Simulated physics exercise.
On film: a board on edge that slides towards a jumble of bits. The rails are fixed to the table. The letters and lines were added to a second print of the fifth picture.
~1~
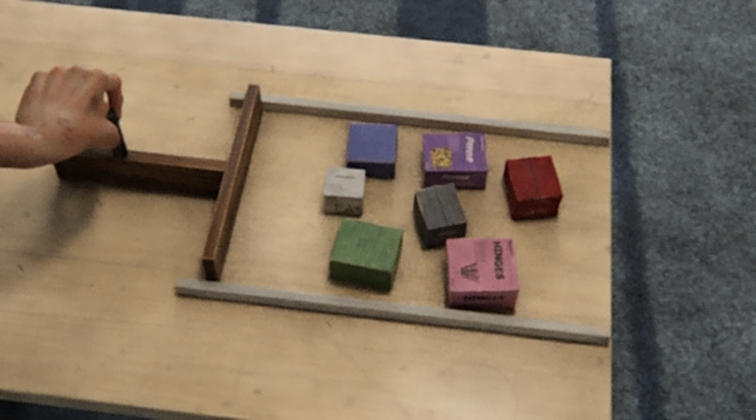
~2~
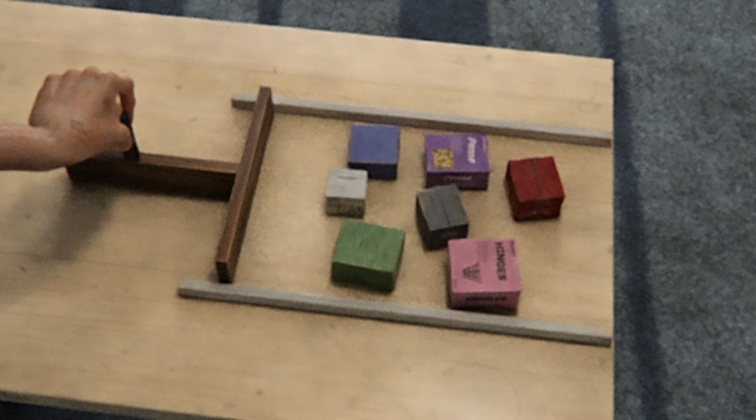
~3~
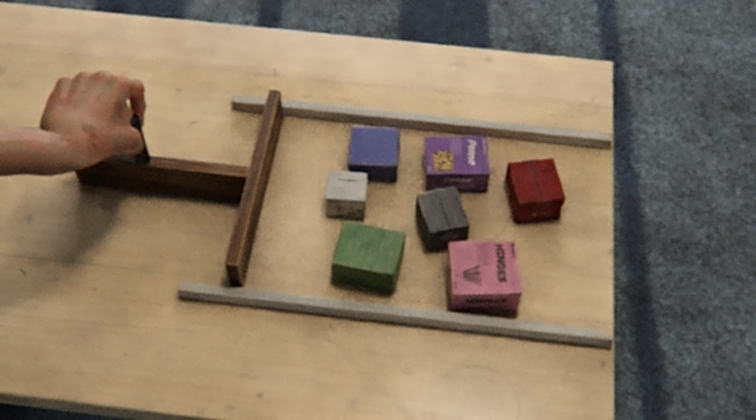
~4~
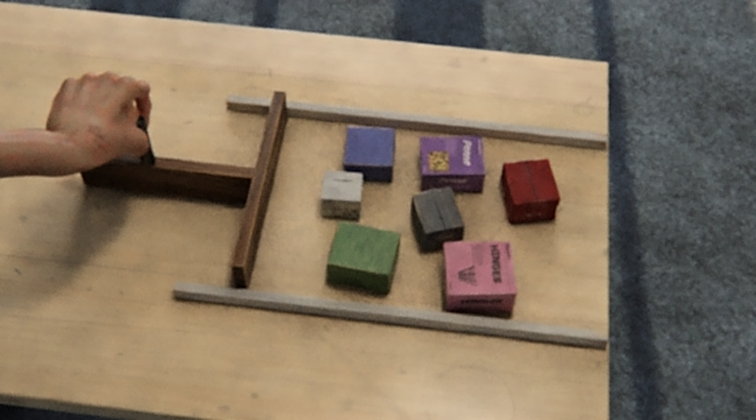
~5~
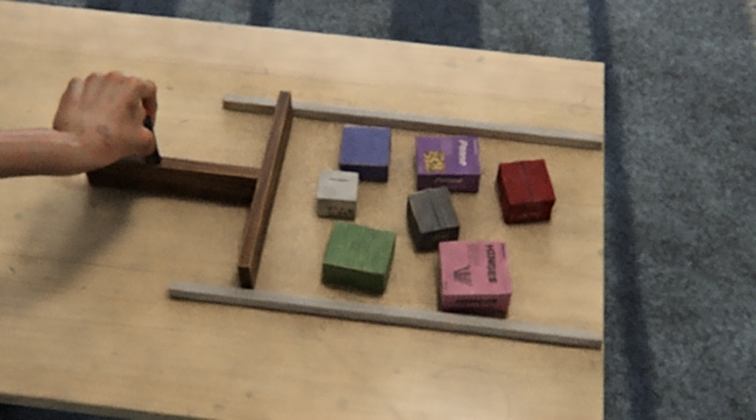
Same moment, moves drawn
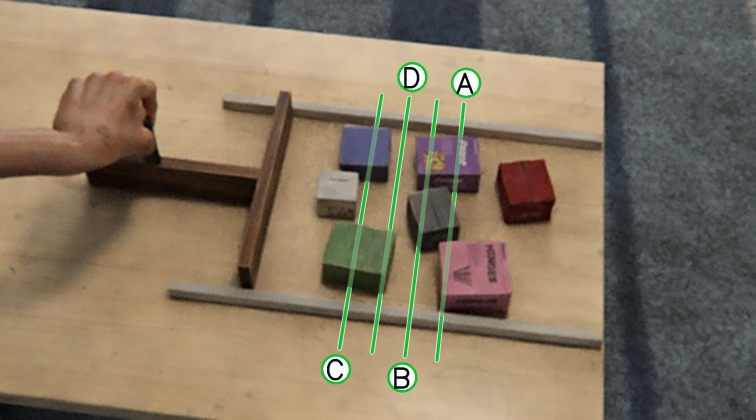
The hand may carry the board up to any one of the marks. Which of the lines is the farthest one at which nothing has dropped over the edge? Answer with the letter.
It can go as far as A.
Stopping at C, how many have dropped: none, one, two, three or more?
By then, none.
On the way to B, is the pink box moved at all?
Yes.
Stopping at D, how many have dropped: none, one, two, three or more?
In all, none.
On the marked copy, A at (452, 221); B at (422, 218); C at (362, 211); D at (392, 214).
Taking A. A third of the way, board (334, 181); blue block (373, 154); white box (361, 197).
Two thirds of the way, board (402, 188); red box (550, 195); pink box (497, 281).
When it is over, board (449, 194); red box (595, 202); pink box (546, 287); nothing has fallen.
As for the rest, B is safe but short; C is safe but short; D is safe but short.
